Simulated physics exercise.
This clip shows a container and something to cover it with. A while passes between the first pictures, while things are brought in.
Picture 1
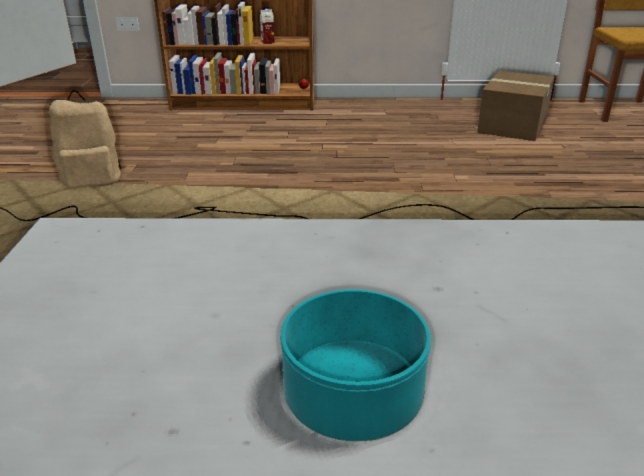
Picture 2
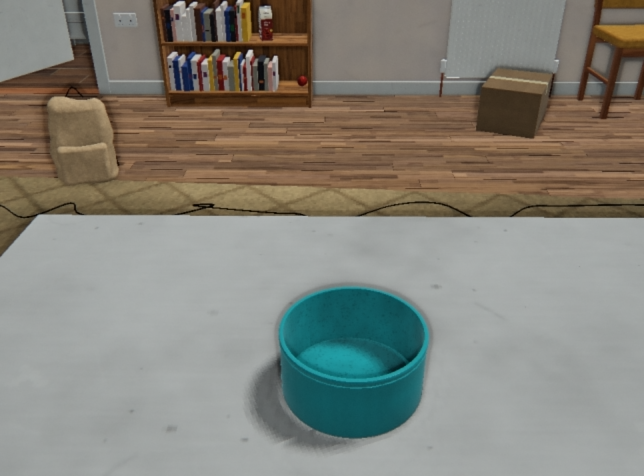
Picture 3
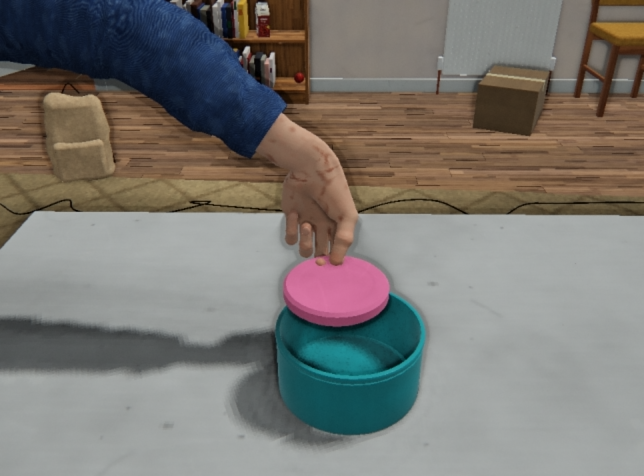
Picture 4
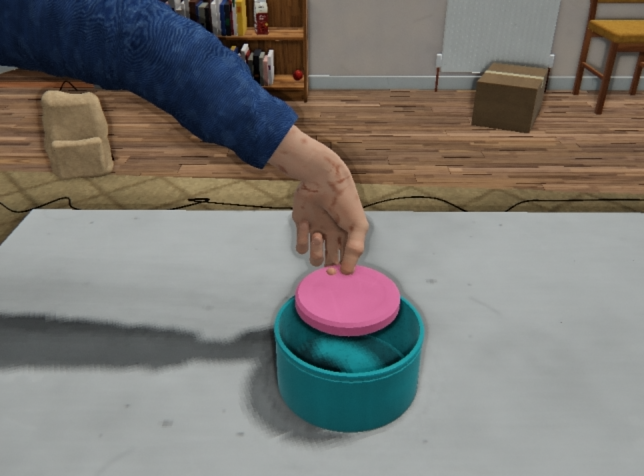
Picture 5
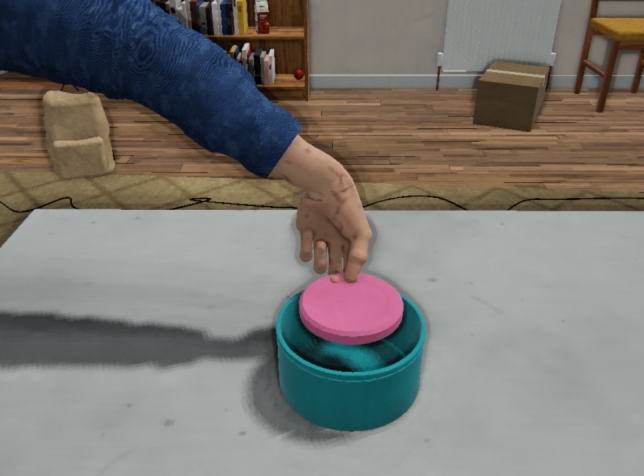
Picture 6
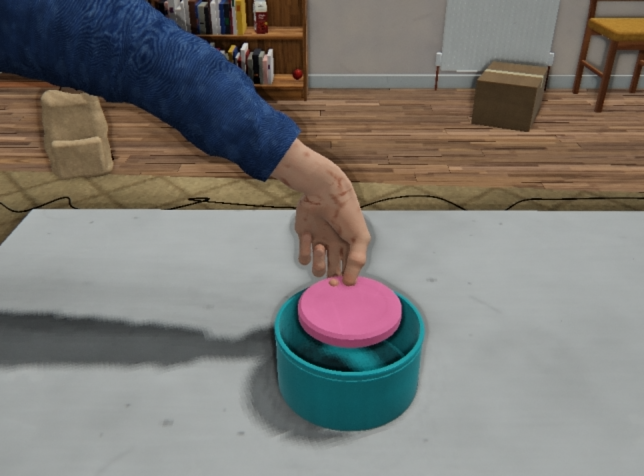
A hand in a blue sleeve reached in from the left with a pink lid, held it over the open teal jar on the table, and shifted it slightly right and down, still holding it.
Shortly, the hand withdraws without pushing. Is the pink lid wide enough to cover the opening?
It is swallowed up.
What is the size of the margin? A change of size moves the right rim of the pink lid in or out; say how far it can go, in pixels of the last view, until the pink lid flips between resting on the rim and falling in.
Direction right, distance about 20 px.
Then, 0.16 s later than the last frame, pink lid dropping near (348, 359).
When it is over, the pink lid falls in, near (348, 368).
